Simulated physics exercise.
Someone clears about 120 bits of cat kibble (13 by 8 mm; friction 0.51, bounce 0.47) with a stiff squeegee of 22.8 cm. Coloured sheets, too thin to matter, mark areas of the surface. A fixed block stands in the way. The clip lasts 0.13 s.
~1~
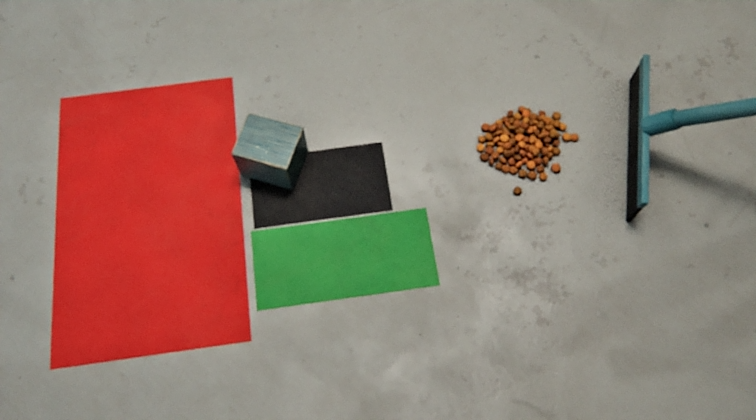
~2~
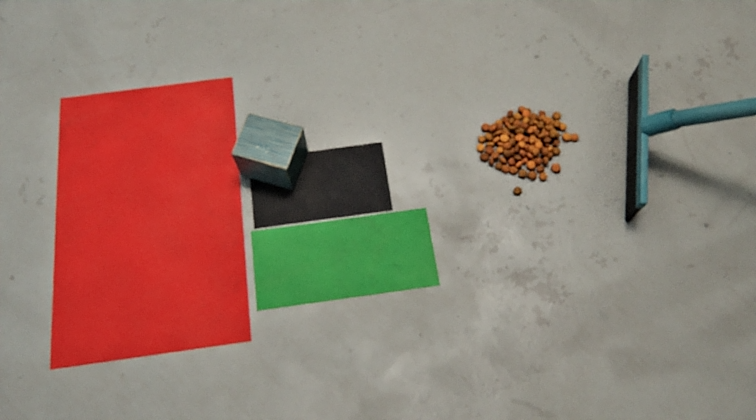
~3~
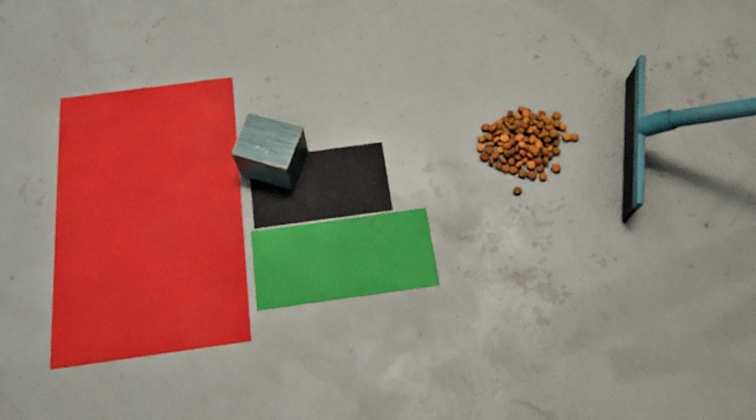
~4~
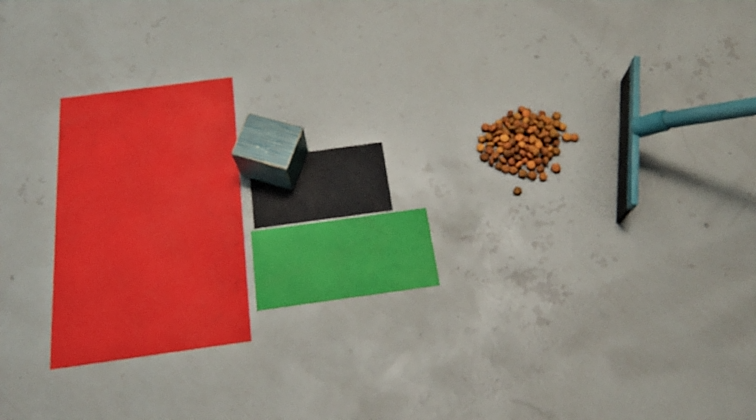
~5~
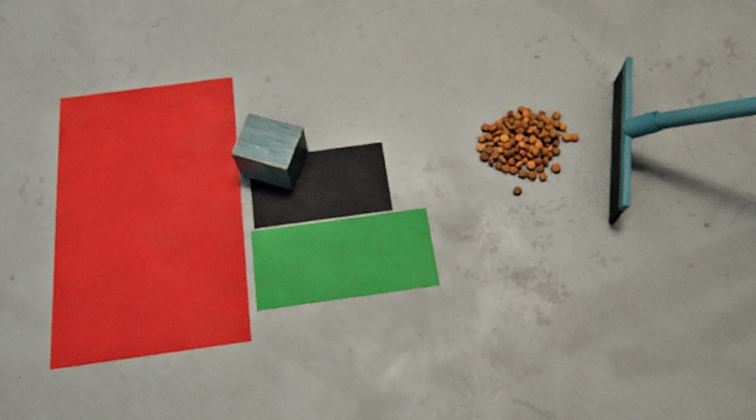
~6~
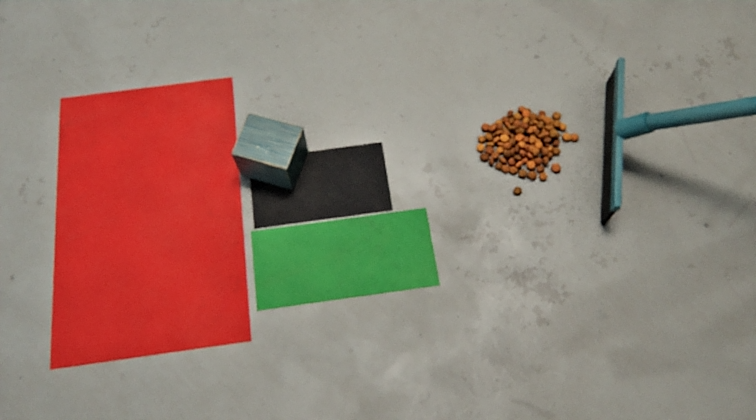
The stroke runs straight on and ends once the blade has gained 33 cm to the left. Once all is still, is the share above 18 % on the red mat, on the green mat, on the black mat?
Red mat: Under, green mat: Under, black mat: Over.
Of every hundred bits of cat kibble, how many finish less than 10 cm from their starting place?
Some 5 per cent.
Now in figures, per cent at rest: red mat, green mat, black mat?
Red mat 0, green mat 0, black mat 30.
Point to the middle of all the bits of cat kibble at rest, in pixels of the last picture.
Near (389, 144).
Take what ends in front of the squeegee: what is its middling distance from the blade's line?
About 3 cm.
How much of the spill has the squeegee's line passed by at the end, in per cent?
Some 10 per cent.
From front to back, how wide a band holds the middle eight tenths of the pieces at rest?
Some 12 cm.
Then, 0.32 s after the last picture, squeegee 18 cm from its start, spill 12 cm wide; off the mats 100 %.
Then, 0.64 s after the last picture, squeegee 32 cm from its start, spill 15 cm wide; black mat 15 %, off the mats 85 %.
Then, 0.91 s after the last picture, squeegee 33 cm from its start, spill 15 cm wide; black mat 30 %, off the mats 70 %.
In the end, green mat 0 %, black mat 30 %, red mat 0 %, off the mats 70 %.
